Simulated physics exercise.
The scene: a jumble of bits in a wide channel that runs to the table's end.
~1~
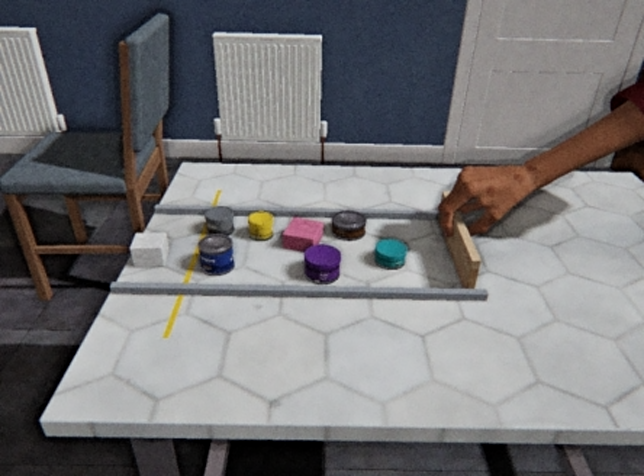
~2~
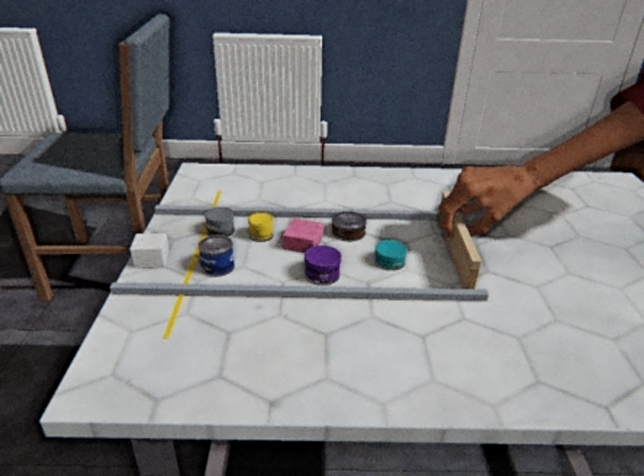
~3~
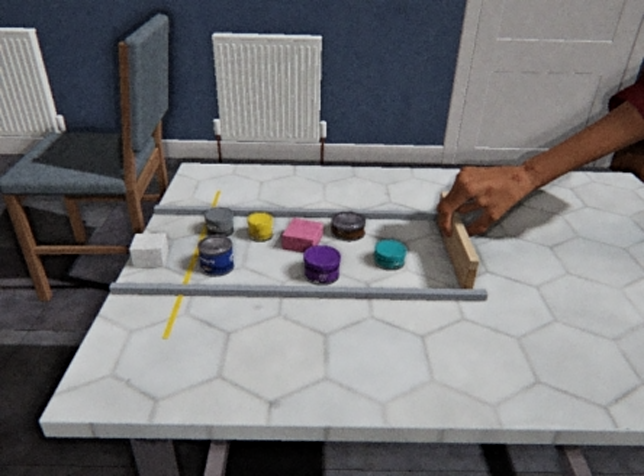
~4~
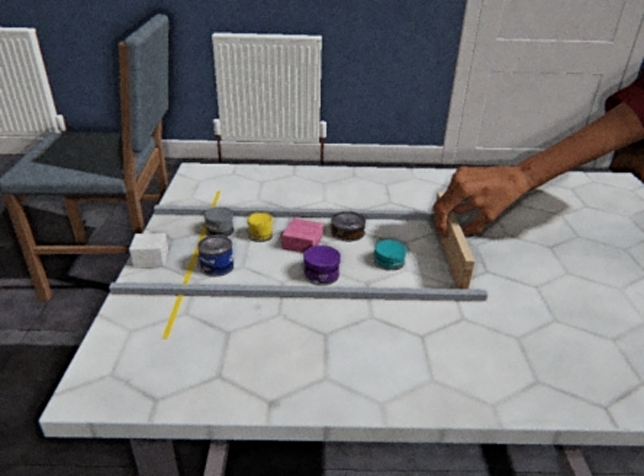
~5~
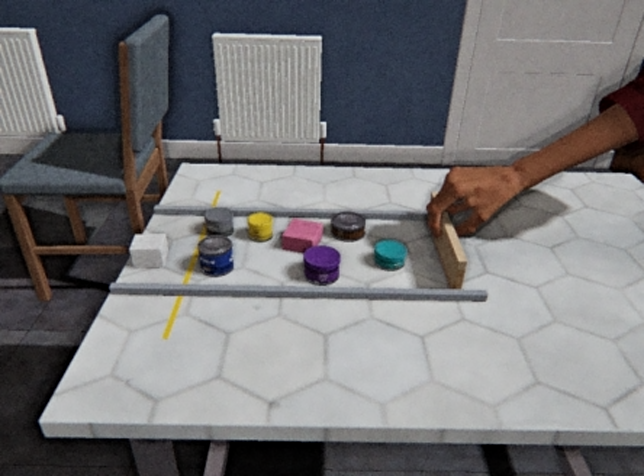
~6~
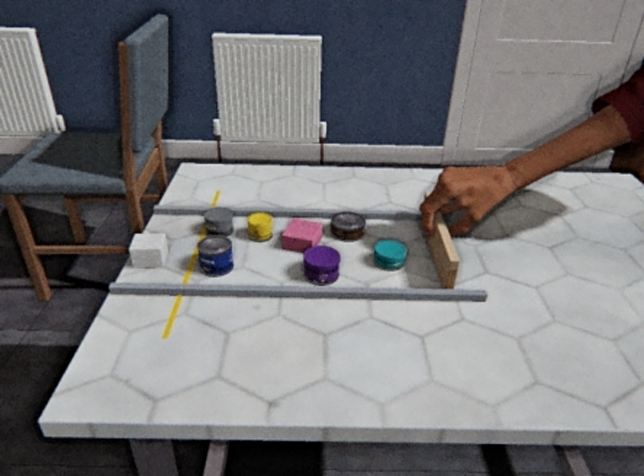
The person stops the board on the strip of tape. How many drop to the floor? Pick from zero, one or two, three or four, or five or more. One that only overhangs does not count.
The number that fall off is one or two.
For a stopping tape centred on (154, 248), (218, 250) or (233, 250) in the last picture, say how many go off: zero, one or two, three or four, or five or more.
The falls would be 5 or more; no fall at all; none.
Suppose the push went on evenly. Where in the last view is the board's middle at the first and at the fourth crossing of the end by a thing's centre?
At (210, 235) for the first, at (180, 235) for the fourth.
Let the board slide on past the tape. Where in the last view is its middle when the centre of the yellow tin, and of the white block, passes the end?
About (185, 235), and (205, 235) for the other.
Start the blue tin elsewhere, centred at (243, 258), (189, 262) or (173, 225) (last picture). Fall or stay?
In turn it survives; is kept; goes over.
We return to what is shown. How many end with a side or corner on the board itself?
3 of them.
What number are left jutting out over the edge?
0 of them.
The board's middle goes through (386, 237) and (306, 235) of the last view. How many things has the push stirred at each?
By then 1, and 5.
A little later, none off yet; white block at rest near (149, 251); grey pot at rest near (219, 223); blue tin at rest near (216, 256).
Next, none off yet; white block at rest near (149, 251); grey pot shifted a little near (206, 223); blue tin at rest near (216, 256).
When it is over, the number that fall off is one or two; down, grey pot and white block.
